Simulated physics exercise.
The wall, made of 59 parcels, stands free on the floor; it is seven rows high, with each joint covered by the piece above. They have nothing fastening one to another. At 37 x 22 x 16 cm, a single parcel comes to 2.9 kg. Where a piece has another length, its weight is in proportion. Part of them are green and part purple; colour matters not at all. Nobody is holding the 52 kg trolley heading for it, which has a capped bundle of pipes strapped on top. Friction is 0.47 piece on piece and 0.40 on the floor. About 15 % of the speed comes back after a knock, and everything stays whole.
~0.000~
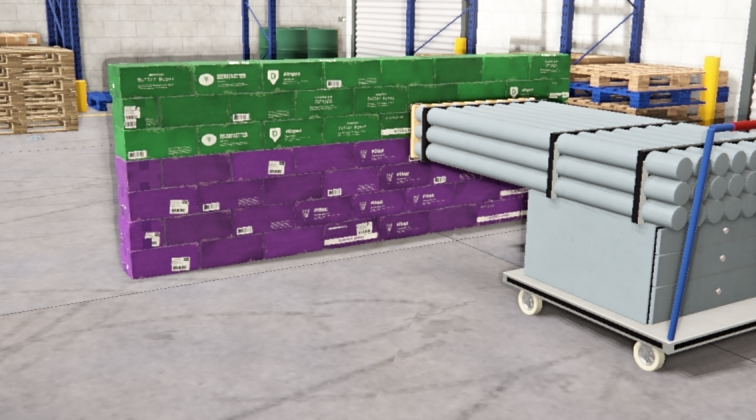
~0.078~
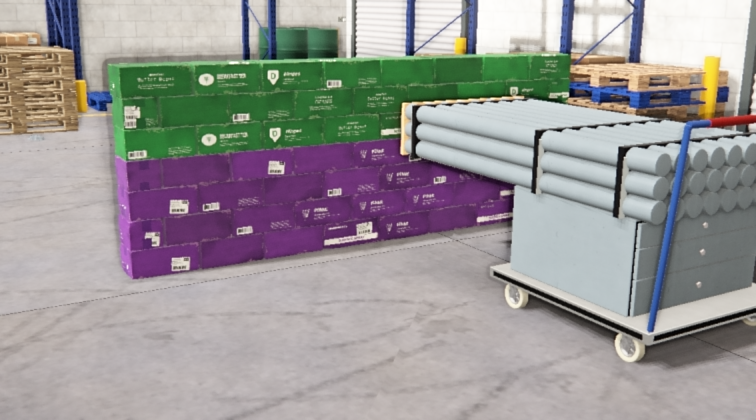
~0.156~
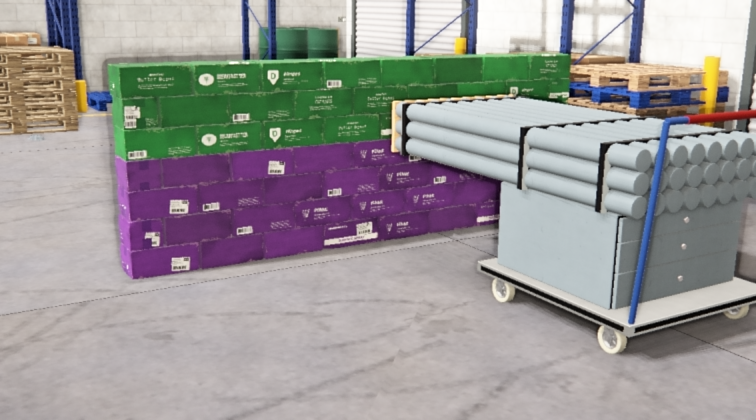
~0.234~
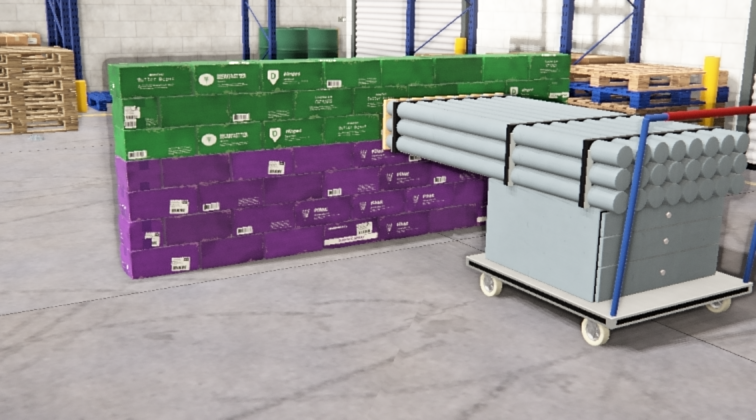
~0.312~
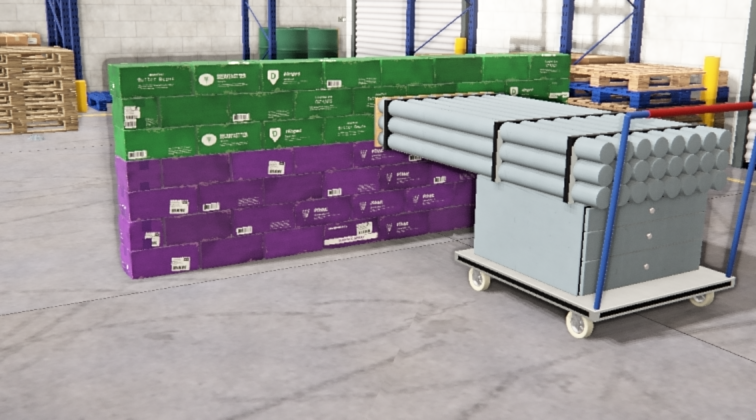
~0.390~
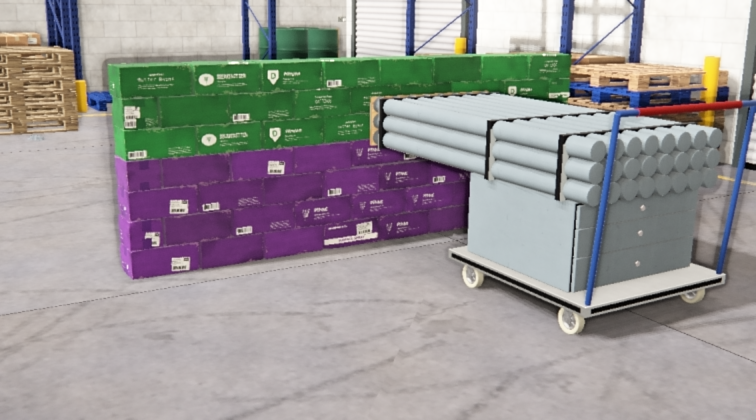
A trolley stacked with long grey rolls, with nobody holding it, rolled left across the floor toward a wall of green and purple boxes, touched it, and pushed slightly in, nudging some boxes a little.
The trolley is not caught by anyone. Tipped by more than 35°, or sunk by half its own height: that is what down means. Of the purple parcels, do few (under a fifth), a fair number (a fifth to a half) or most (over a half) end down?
Few.
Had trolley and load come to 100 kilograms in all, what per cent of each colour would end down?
In that case purple comes to 50 and green to 80 percent.
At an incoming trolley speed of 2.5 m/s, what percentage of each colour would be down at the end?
Result - purple: 10%; green: 50%.
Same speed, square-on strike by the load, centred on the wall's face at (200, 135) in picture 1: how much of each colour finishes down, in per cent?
For purple it's 30 per cent, for green 60 per cent.
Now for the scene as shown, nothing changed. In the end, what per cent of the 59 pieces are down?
Somewhere near 0 in a hundred.
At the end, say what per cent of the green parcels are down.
Taking the green group, 0 in a hundred end up down.
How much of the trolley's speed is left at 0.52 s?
Speed: Close to 0.2 m/s.
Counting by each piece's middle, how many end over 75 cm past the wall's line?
I'd put it near 0.
By 0.52 s, load 10 cm past the wall's line, still rolling; none of the 34 purple parcels down (0 of 59 in all colours); top purple parcel unmoved; top green parcel moved 58 mm.
By 1.24 s, load 9 cm past the wall's line, still rolling; none of the 34 purple parcels down (0 of 59 in all colours); top purple parcel unmoved; top green parcel moved 47 mm.
When it is over (2.0 s), load 1 mm past the wall's line, still rolling; none of the 34 purple parcels down (0 of 59 in all colours); top purple parcel unmoved; top green parcel moved 23 mm. That is 0 per cent. In pixels of the last frame, middles, top purple parcel near (138, 172), top green parcel near (342, 73).
